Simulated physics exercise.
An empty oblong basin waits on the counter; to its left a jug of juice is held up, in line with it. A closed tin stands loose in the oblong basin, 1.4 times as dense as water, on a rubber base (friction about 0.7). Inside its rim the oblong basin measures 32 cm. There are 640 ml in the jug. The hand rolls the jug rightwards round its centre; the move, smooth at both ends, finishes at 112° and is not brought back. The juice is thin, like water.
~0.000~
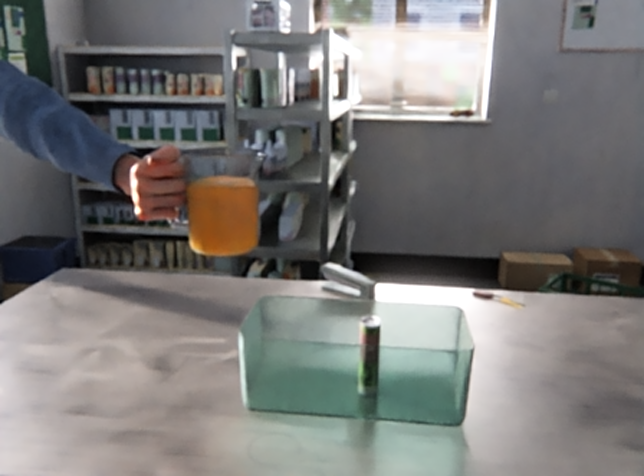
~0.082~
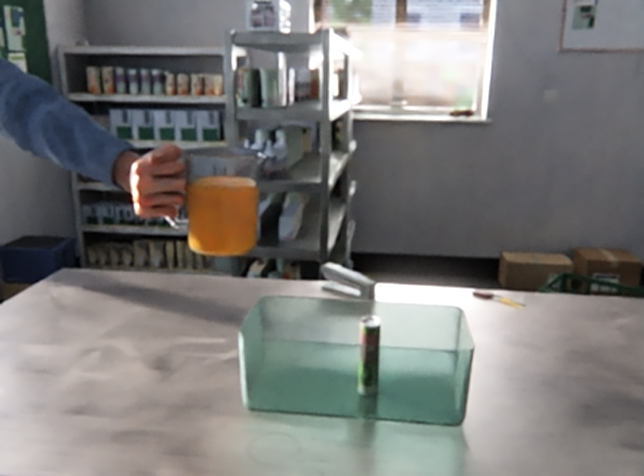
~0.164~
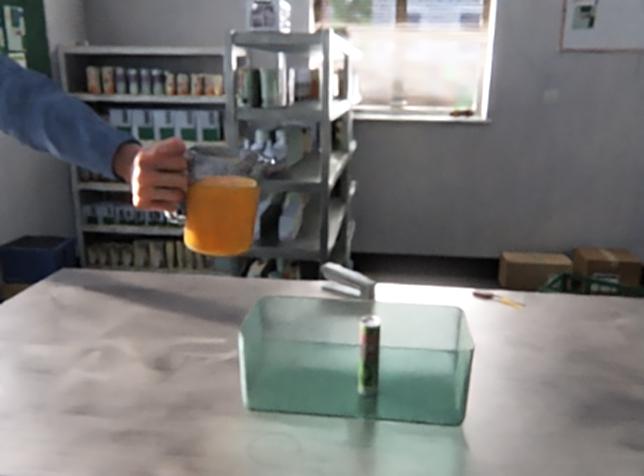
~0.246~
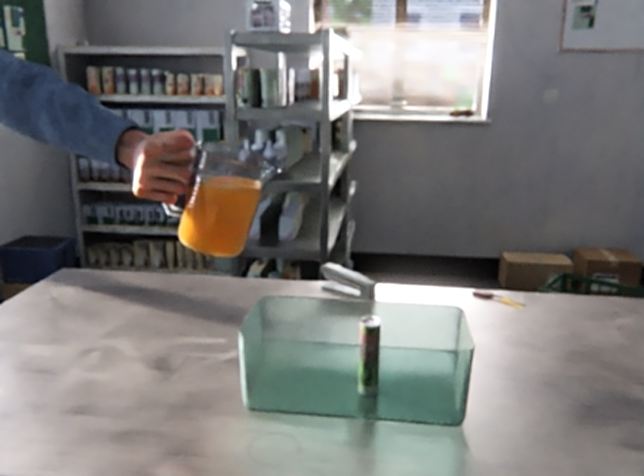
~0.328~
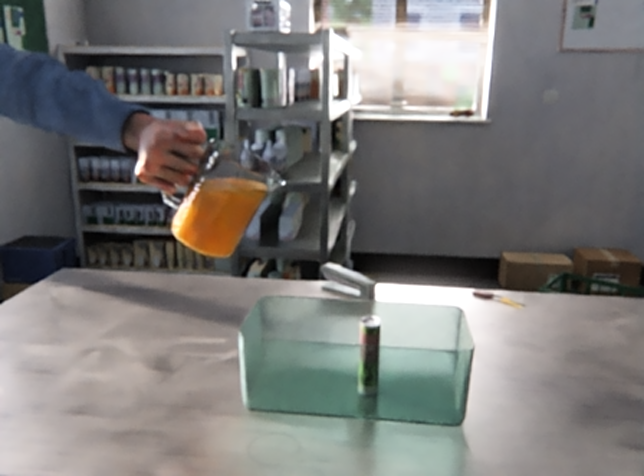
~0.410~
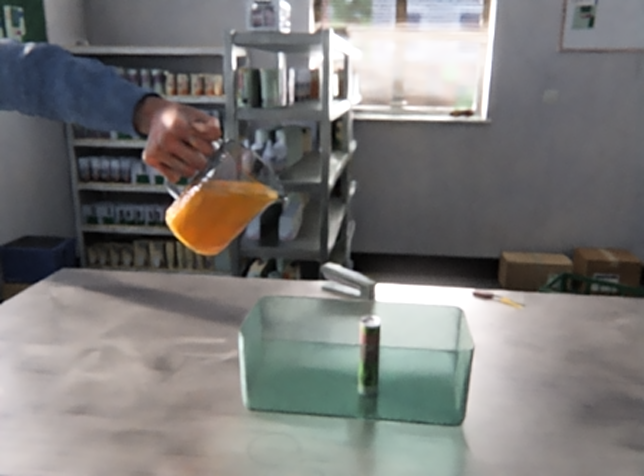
In this clip, a hand holds up a glass jug of orange juice and smoothly tilts it steeply rightwards, the juice shifting inside, while a small tin stands still in a clear, greenish oblong basin on the counter.
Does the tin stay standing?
It keeps standing.
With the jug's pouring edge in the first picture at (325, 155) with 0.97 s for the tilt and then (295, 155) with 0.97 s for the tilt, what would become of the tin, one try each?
First it falls; then it falls.
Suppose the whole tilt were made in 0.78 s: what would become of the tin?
Then it remains upright.
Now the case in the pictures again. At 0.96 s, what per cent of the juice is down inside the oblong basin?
Near 68 in a hundred.
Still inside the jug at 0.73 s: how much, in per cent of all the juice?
Some 64 per cent.
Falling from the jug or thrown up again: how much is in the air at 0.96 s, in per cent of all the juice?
Near 18 in a hundred.
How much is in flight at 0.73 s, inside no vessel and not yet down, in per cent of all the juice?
Some 26 per cent.
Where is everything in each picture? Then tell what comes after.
It leans 0°; its right rim is at (267, 154); the juice meets the walls at (191, 181) and (256, 182); the oblong basin's rim runs from (250, 316) to (468, 329); the tin's top is at (370, 325), in the first picture.
It leans 2°; its right rim is at (269, 156); the juice meets the walls at (191, 180) and (257, 183), in the second picture.
It leans 8°; its right rim is at (273, 161); the juice meets the walls at (193, 182) and (259, 183), in the third picture.
It leans 17°; its right rim is at (279, 170); the juice meets the walls at (194, 183) and (262, 185), in the fourth picture.
It leans 29°; its right rim is at (284, 183); the juice meets the walls at (190, 193) and (269, 187), in the fifth picture.
It leans 43°; its right rim is at (287, 199); the juice meets the walls at (179, 198) and (280, 192), in the sixth picture.
By 0.73 s the tilt is 96° and 64 per cent is still to pour; the tin stands where it began.
By 0.96 s the tilt is 112° and 14 per cent is still to pour; the tin stands where it began.
By 1.21 s the tilt is 112° and 0 per cent is still to pour; the tin stands where it began.
By 1.47 s the tilt is 112° and 0 per cent is still to pour; the tin stands where it began.
At rest the tin stands where it began.
